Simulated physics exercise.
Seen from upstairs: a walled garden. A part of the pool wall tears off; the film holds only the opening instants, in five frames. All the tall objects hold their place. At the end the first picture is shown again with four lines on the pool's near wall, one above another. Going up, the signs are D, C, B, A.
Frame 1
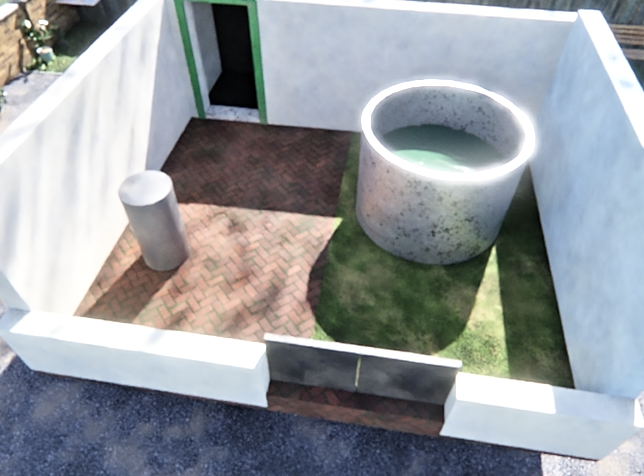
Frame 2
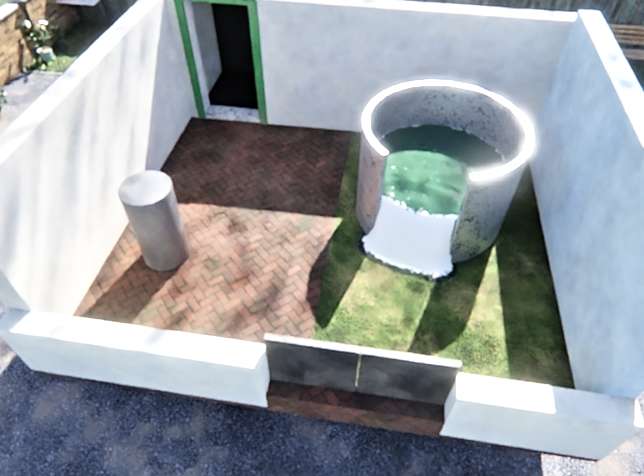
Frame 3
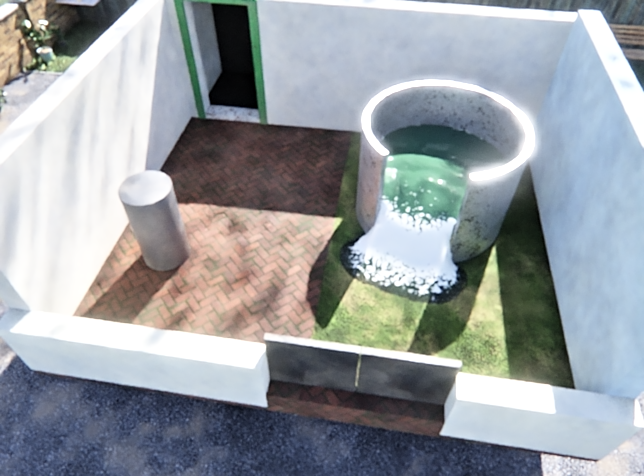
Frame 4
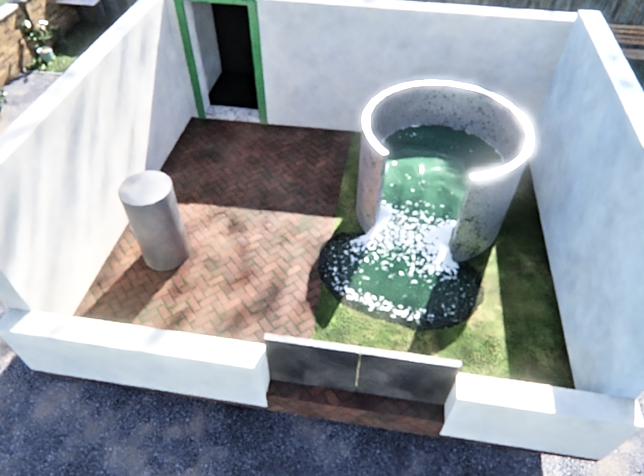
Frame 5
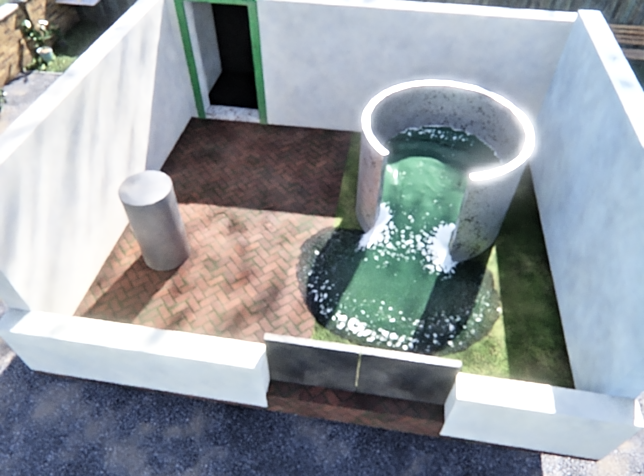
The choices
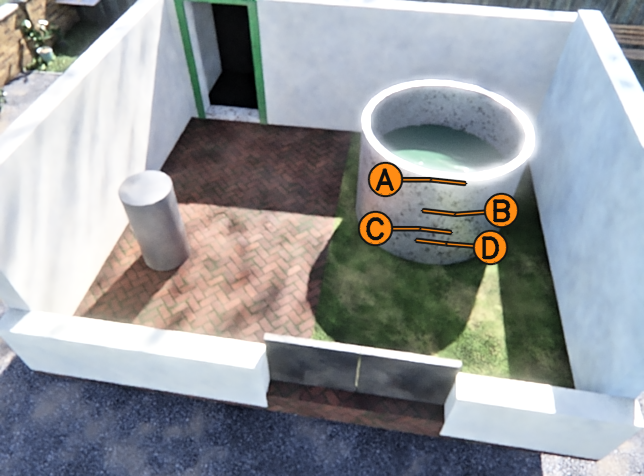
Green water pours through a gap in the round pool's wall and spreads across the grass.
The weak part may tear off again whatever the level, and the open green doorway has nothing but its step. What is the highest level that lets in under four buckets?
It is C.
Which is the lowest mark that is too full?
Mark B.
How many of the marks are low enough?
Two of the four.
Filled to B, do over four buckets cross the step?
Yes, that goes wrong.
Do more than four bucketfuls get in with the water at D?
No.
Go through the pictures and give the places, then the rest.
Water in the pool at rest, its middle at (437, 166); foot of the green doorway at (233, 120); shut gate at (360, 356).
Water covers 1 % of the ground and shows as far out as (452, 268).
Water covers 4 % of the ground and shows as far out as (349, 263).
Water covers 8 % of the ground and shows as far out as (330, 281).
Water covers 13 % of the ground and shows as far out as (306, 274).
On the marked copy, A at (447, 181); B at (439, 212); C at (434, 230); D at (431, 242); from the bottom up D, C, B, A.
With A, dozens of bucketfuls pour in.
With B, about 10 bucketfuls get in.
With C, a splash gets over, under a bucket.
With D, nothing gets over.
